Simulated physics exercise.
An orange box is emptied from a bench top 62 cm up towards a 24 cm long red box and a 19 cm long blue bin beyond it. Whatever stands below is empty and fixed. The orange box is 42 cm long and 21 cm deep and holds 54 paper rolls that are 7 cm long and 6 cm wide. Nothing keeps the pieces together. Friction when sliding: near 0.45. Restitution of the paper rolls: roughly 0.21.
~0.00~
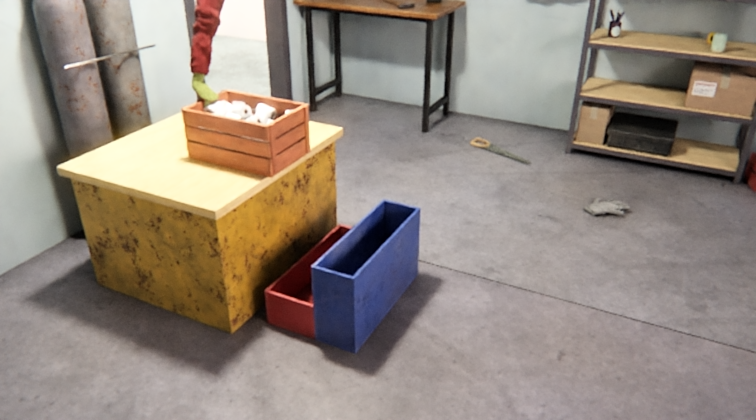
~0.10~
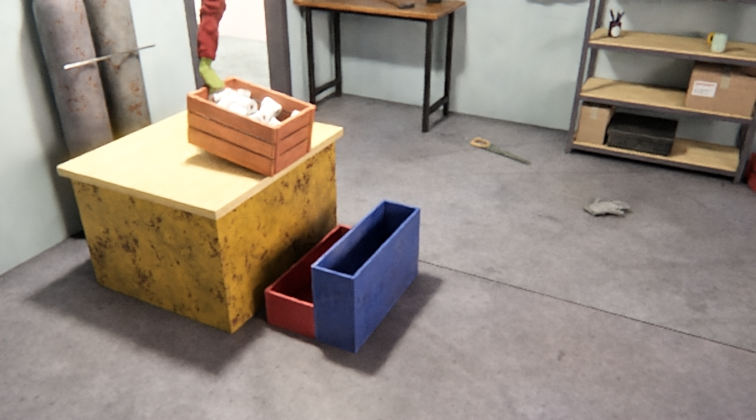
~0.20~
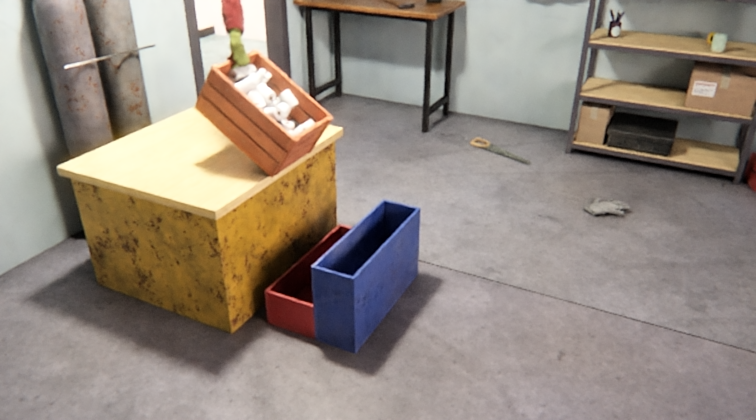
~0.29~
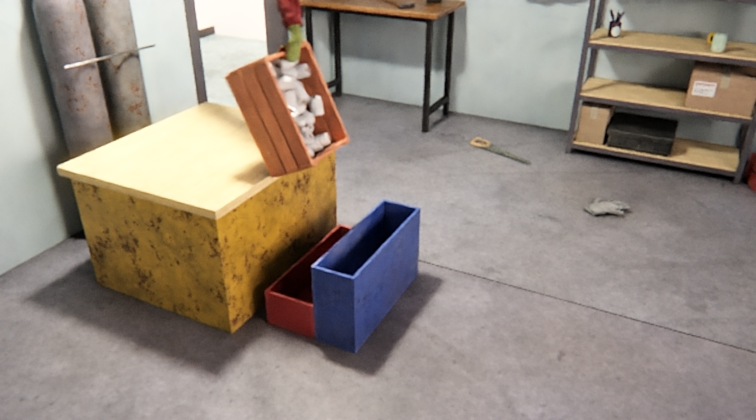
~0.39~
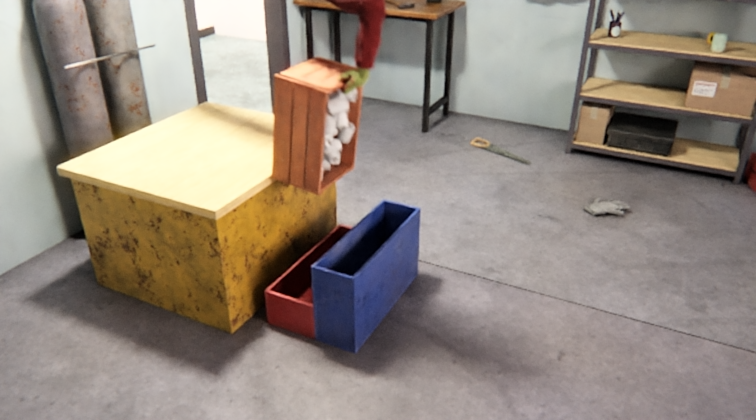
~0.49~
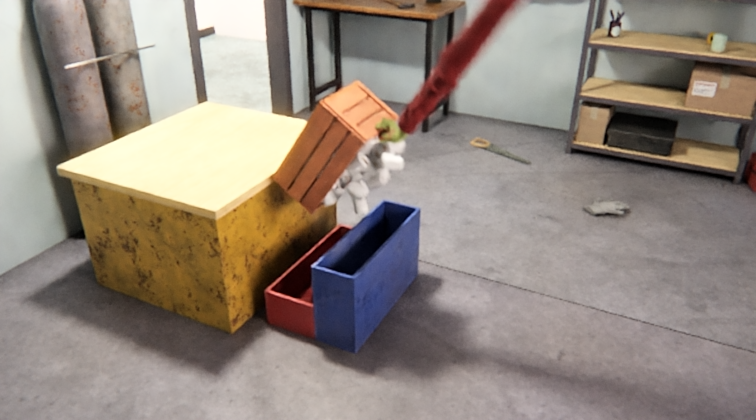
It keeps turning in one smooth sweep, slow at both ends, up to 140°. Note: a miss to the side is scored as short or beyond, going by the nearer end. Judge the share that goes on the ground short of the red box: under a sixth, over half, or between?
Less than one sixth of them land on the ground before reaching the red box.
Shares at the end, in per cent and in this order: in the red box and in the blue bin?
Shares, in order: About 15 percent and 30 percent.
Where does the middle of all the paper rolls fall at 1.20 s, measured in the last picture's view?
Around (442, 319).
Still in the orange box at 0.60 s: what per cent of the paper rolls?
That works out to some 15 percent of it.
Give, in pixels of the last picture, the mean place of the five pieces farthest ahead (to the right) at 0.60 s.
Somewhere near pixel (442, 233) of the last view.
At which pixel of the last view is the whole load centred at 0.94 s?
Somewhere near (442, 316) in the last picture's pixels.
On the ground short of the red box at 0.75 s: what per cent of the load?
I'd say near 0 per cent at that moment.
After 0.60 s, tilt 140°; 7 still in the orange box, 2 in the blue bin and 45 in the air.
After 0.75 s, tilt 140°; 3 in the red box, 14 in the blue bin, 16 on the ground beyond the blue bin and 21 in the air.
After 0.94 s, tilt 140°; 9 in the red box, 15 in the blue bin, 26 on the ground beyond the blue bin and 4 in the air.
Outcome (at 1.20 s), 9 in the red box, 15 in the blue bin and 30 on the ground beyond the blue bin. Asked share, 0 of 54, 0 per cent.
